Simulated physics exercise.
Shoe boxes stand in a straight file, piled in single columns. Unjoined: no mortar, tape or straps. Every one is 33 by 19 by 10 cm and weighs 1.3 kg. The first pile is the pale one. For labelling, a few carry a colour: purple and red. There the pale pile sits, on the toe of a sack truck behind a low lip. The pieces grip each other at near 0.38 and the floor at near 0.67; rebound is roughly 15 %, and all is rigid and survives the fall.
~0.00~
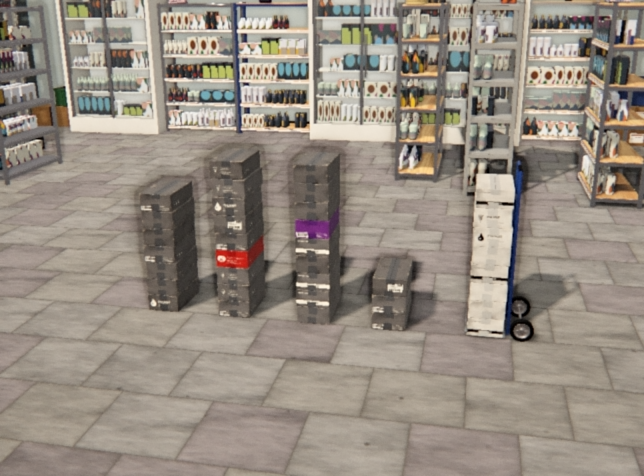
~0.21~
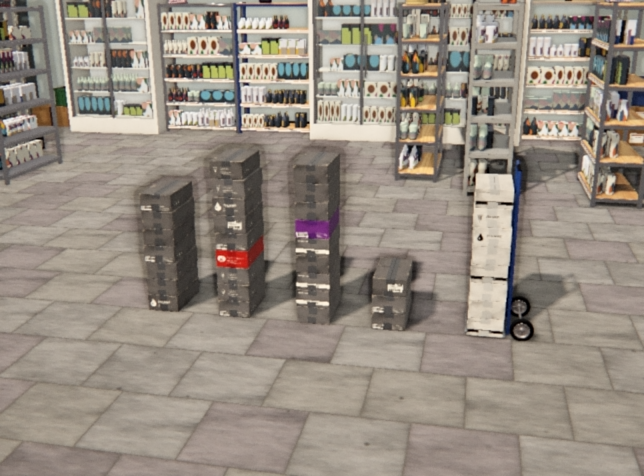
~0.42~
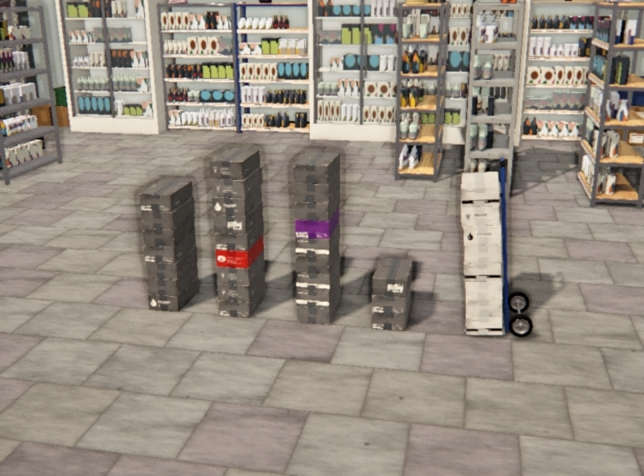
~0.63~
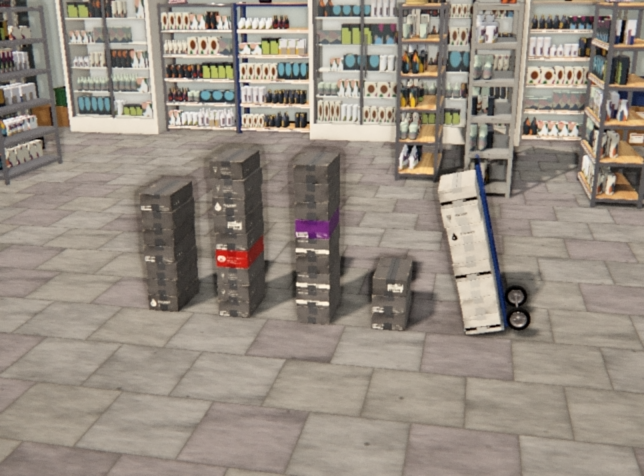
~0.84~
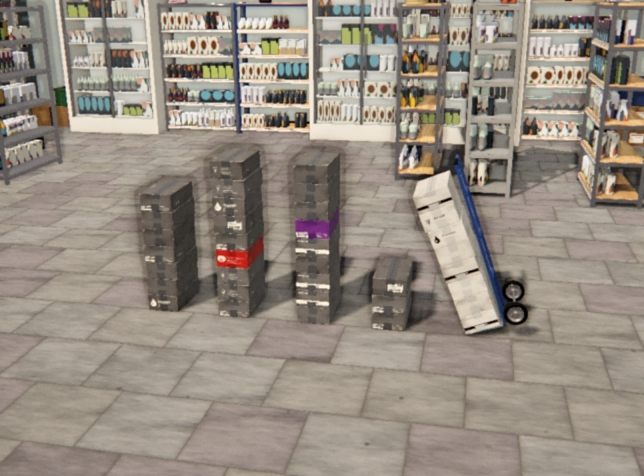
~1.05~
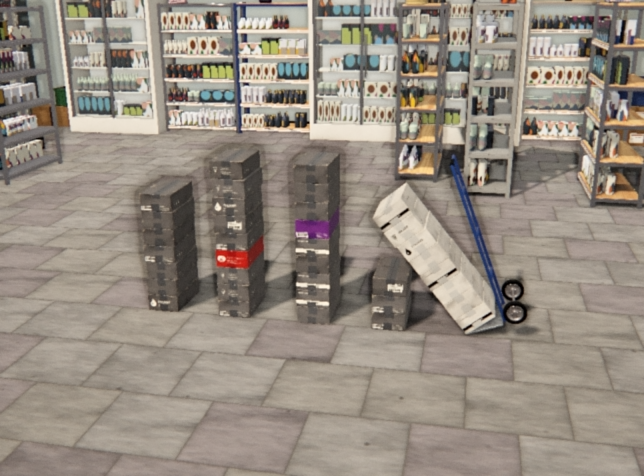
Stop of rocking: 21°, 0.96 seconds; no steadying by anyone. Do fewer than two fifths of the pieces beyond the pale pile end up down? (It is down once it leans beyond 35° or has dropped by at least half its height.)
I'd guess the down share ends up smaller than two fifths.
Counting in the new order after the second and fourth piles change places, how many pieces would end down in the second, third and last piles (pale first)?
Down tally in the new order: Second = 8, third = 9, last = 7.
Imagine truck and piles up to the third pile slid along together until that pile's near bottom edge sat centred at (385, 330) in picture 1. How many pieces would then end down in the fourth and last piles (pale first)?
Counts down: Fourth 0; last 0.
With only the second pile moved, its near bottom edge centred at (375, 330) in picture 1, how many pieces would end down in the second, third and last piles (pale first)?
Then second 0, third 0, last 0.
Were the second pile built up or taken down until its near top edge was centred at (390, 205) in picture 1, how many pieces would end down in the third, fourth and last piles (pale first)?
Third 8, fourth 8, last 6.
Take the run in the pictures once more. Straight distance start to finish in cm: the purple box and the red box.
Well, the purple finishes 0 cm from where it began, while the red finishes 0 cm from its start.
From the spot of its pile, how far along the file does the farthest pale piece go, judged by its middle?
Distance: Near 80 cm.
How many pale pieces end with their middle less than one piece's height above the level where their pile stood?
I count 3 in total.
After 1.11 s, 8 of the pale pile down; none of the 28 other boxes down.
After 1.26 s, 8 of the pale pile down; none of the 28 other boxes down, 4 disturbed.
After 1.42 s, 8 of the pale pile down; none of the 28 other boxes down, 8 disturbed; purple box shifted 14 mm.
At rest (2.0 s), 7 of the pale pile down; none of the 28 other boxes down, 7 disturbed; purple box shifted 12 mm; red box unmoved. That is 0 per cent. As the last picture would show them, middles, purple box near (316, 221), red box near (241, 250).
